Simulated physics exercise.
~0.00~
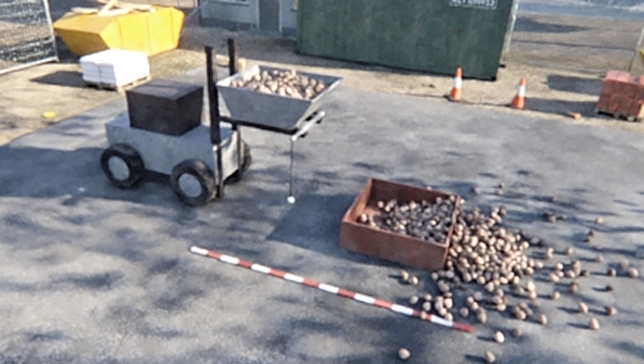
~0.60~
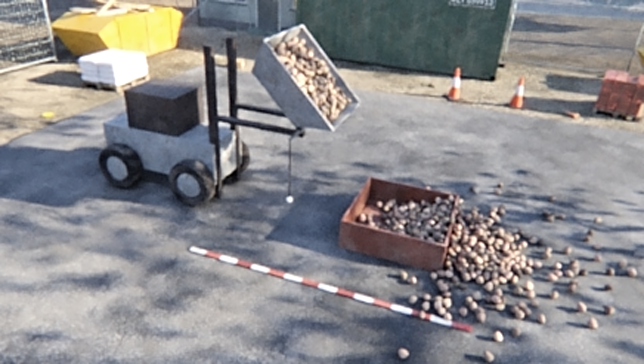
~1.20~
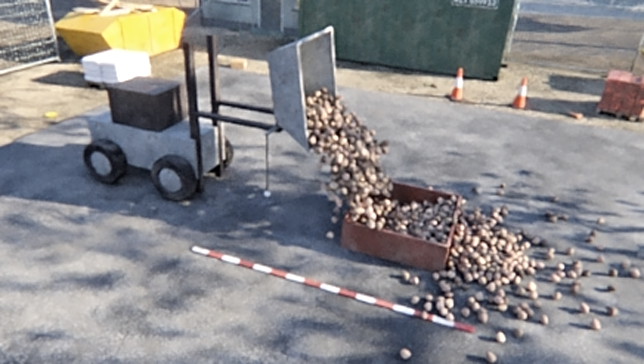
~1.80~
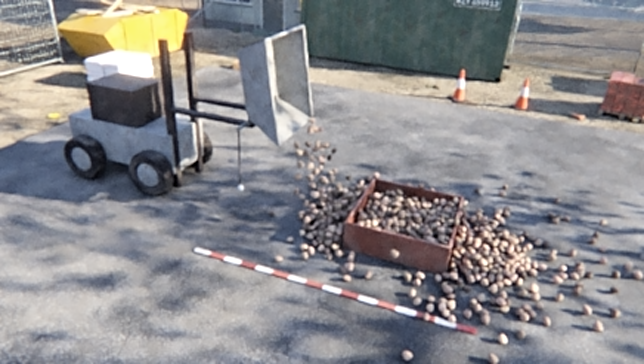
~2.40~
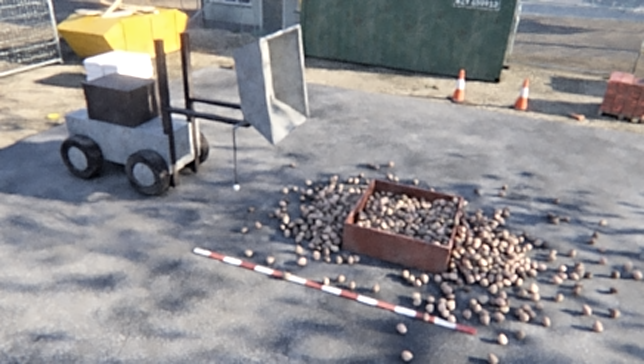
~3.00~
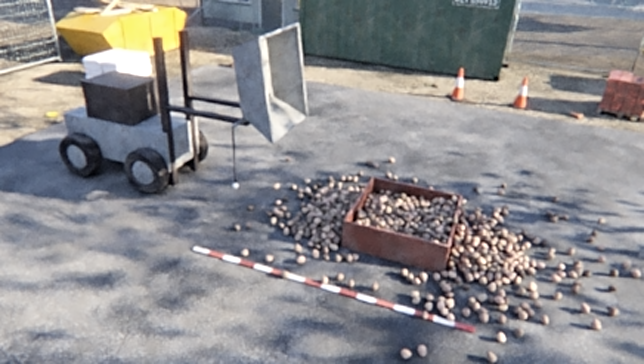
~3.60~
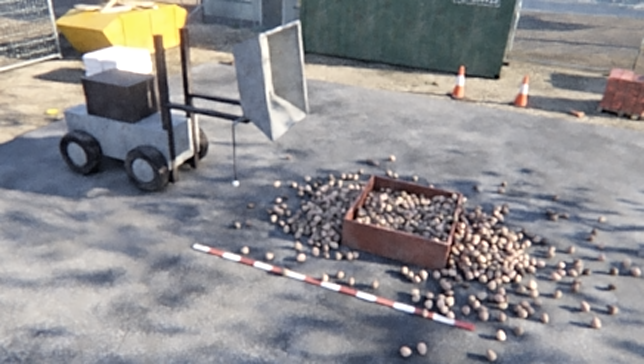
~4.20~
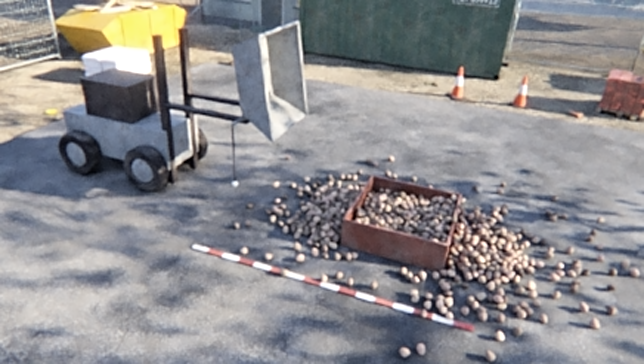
A small grey fork truck with black wheels holds a skip of brown stones on a sunlit, shadow-dappled yard, seen from above. To its right sits a reddish-brown bin, partly filled, with stones strewn beyond it, a red and white rod in front, and a green container and orange cones behind. The skip tips steeply to the right, and the stones pour out in a stream as the truck backs away to the left. Some land in the bin, while many drop short on its near left side. The emptied skip stays tilted, leaving the bin full between two loose heaps.
